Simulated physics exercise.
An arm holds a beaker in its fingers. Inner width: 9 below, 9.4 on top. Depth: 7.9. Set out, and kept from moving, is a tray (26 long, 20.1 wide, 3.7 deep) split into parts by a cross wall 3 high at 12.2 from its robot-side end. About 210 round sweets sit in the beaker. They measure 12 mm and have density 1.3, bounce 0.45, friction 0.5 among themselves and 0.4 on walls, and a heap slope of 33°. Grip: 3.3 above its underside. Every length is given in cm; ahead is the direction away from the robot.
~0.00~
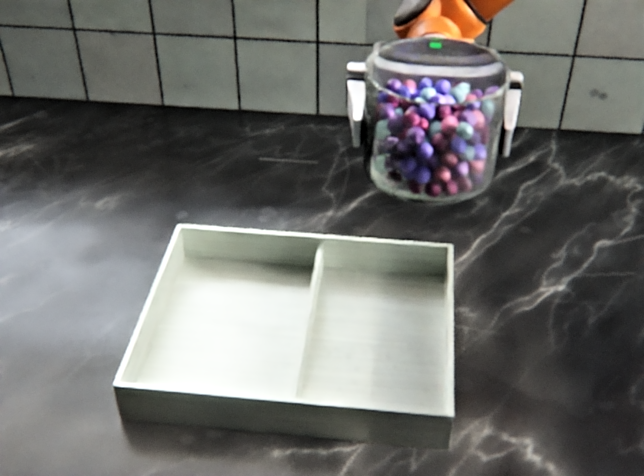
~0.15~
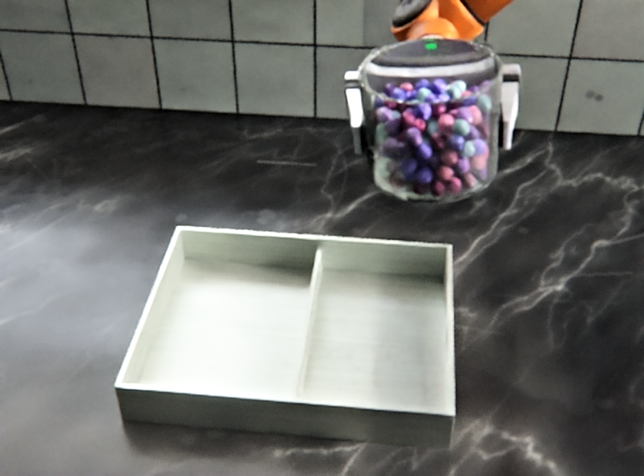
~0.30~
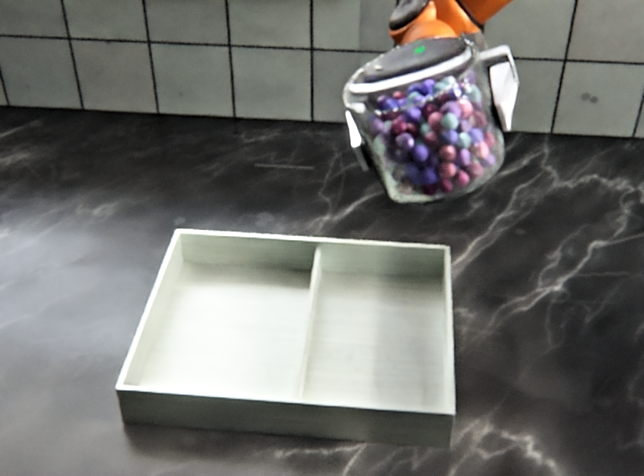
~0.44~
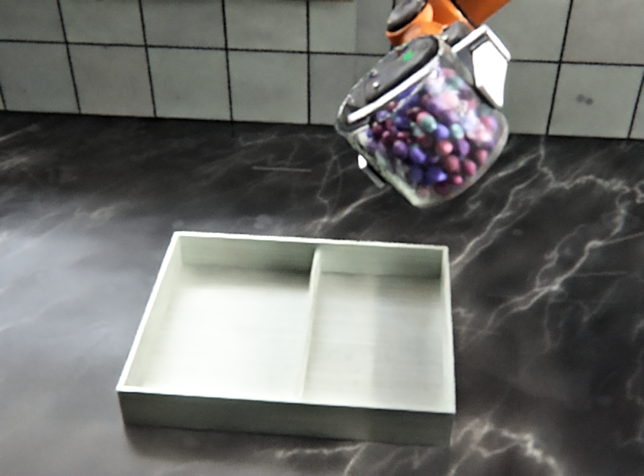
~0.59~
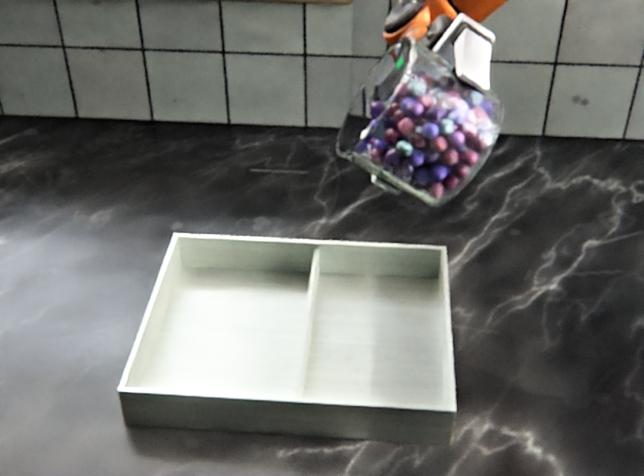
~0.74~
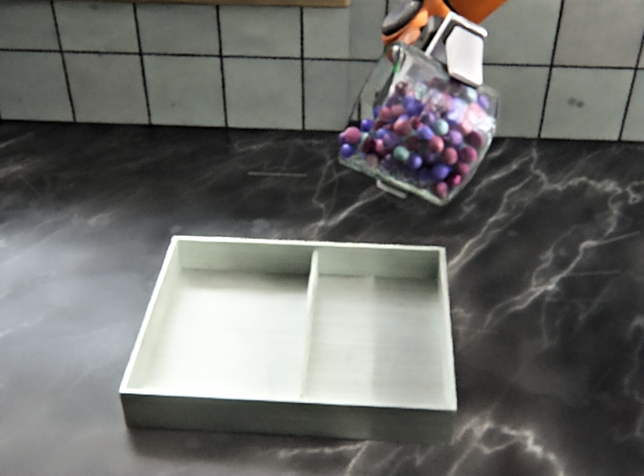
The footage shows a robotic arm holding a clear container of purple, pink and teal balls above a dark marbled counter, behind a pale divided tray, then tilting it steeply to the left while the balls shift toward its rim.
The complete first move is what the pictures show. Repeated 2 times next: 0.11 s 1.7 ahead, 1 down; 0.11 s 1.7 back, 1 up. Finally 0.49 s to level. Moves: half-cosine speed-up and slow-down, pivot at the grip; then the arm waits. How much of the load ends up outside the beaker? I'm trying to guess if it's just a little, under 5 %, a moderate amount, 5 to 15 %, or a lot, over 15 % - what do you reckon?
I reckon just a little.
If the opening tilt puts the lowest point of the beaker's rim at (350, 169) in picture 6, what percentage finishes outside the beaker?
About 25 percent.
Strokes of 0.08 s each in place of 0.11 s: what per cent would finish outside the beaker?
Estimate for that case: 5 %.
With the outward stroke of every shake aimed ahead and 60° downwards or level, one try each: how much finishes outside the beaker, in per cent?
0 and 10 %.
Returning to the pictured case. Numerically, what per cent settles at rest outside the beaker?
Some 0 in a hundred.
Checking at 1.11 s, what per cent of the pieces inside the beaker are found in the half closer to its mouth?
Something like 40 percent sits in that half.
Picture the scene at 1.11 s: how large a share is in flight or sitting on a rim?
Roughly 0 per cent.
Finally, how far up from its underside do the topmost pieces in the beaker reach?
Top of the fill: Near 8.0 cm.
After 1.11 s, tilted 64° forward, highest piece 25 above the table; 205 in the beaker, 1 in flight or on a rim.
After 1.48 s, tilted 20° forward, highest piece 26 above the table; 205 in the beaker, 1 in the far-side part.
After 1.87 s, level, highest piece 27 above the table; 205 in the beaker, 1 in the far-side part.
After 2.92 s, level, highest piece 27 above the table; 205 in the beaker, 1 in the far-side part.
At rest, 205 in the beaker, 1 in the far-side part. That is 0 % outside the beaker.
